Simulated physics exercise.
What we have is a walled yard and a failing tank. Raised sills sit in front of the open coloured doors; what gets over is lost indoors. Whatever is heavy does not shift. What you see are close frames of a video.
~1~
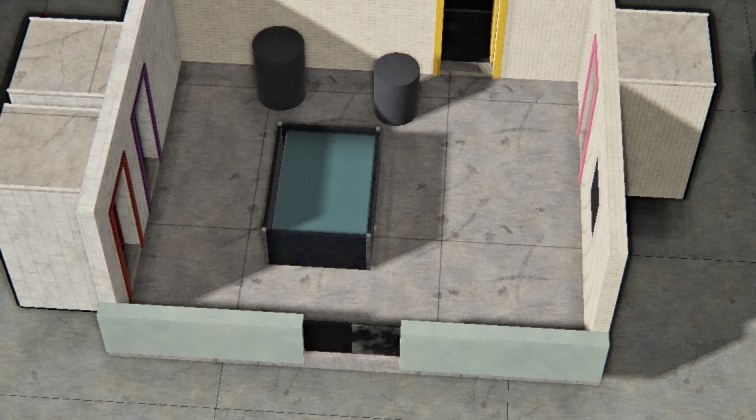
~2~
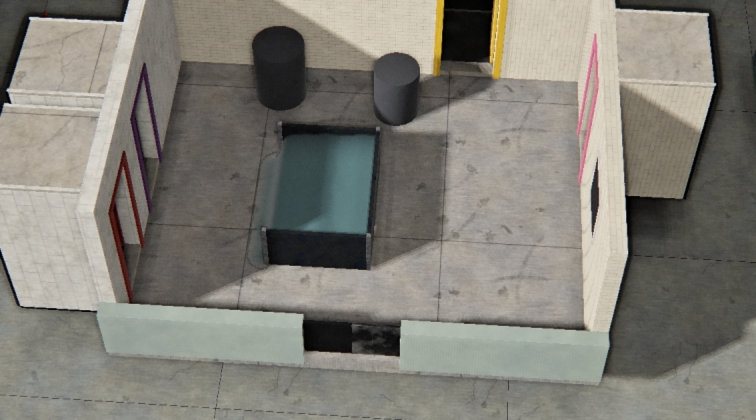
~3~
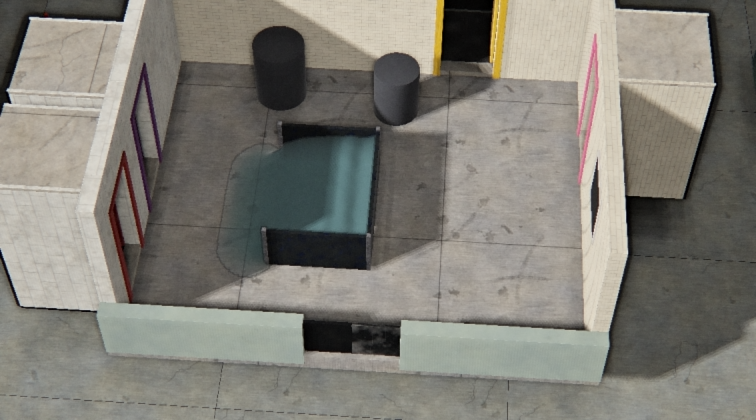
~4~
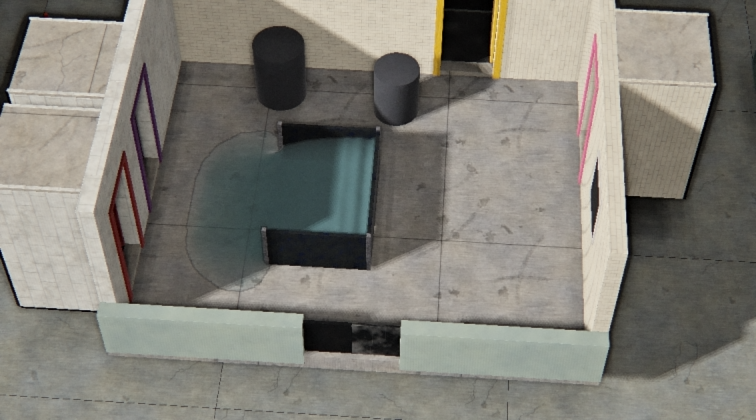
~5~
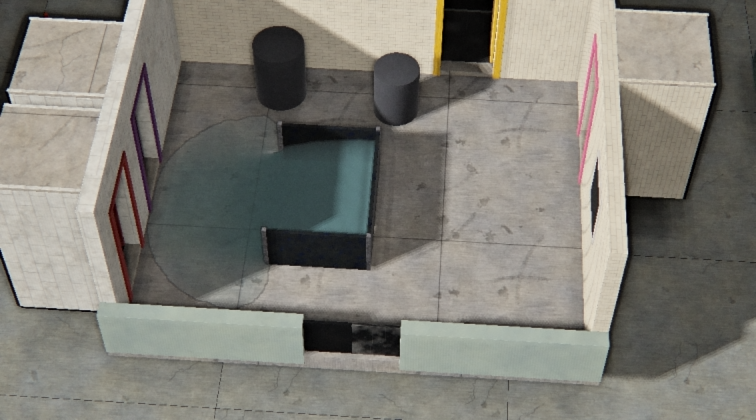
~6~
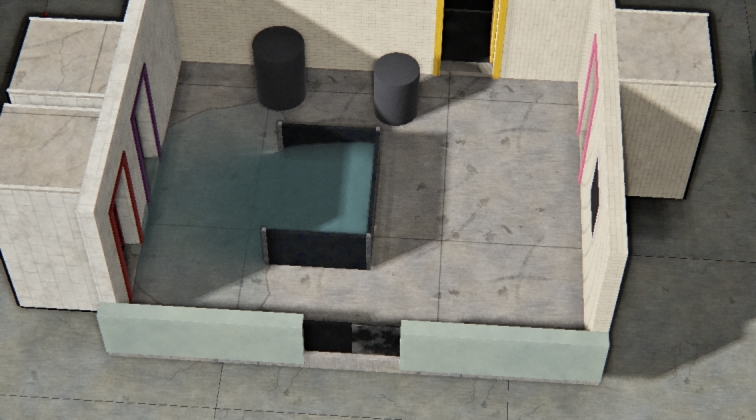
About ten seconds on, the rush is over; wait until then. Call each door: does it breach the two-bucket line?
Calls: The red door breaches it; the yellow door does not breach it; the pink door does not breach it; the purple door breaches it.
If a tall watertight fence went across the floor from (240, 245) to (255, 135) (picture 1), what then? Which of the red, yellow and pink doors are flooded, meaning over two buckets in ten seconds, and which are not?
Taking them in turn, the red door comes in over, the yellow door comes in under, the pink door comes in under.
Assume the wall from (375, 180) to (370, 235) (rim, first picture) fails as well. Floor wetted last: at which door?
That's the purple door.
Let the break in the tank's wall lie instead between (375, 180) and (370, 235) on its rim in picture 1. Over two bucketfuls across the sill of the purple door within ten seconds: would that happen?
Note on purple - it keeps within bounds.
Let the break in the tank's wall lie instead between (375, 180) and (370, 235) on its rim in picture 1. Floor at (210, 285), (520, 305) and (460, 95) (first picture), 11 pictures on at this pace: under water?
Untouched, submerged, untouched.
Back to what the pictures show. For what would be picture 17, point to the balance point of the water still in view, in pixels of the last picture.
Roughly (226, 205) in the last picture.
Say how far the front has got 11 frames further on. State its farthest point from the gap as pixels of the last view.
My pick would be pixel (181, 66).
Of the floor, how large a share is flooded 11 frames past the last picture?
About 30 per cent.
A moment on, water covers 30 % of the floor; the red door over two buckets in, the yellow door not reached, the pink door not reached, the purple door far over two buckets in.
Next, water covers 30 % of the floor; the red door far over two buckets in, the yellow door not reached, the pink door not reached, the purple door far over two buckets in.
Then, water covers 45 % of the floor; the red door far over two buckets in, the yellow door not reached, the pink door not reached, the purple door far over two buckets in.
Later, water covers 80 % of the floor; the red door far over two buckets in, the yellow door wet at the sill, nothing in, the pink door not reached, the purple door far over two buckets in.
In the end, water covers 95 % of the floor; the red door far over two buckets in, the yellow door wet at the sill, nothing in, the pink door wet at the sill, nothing in, the purple door far over two buckets in.
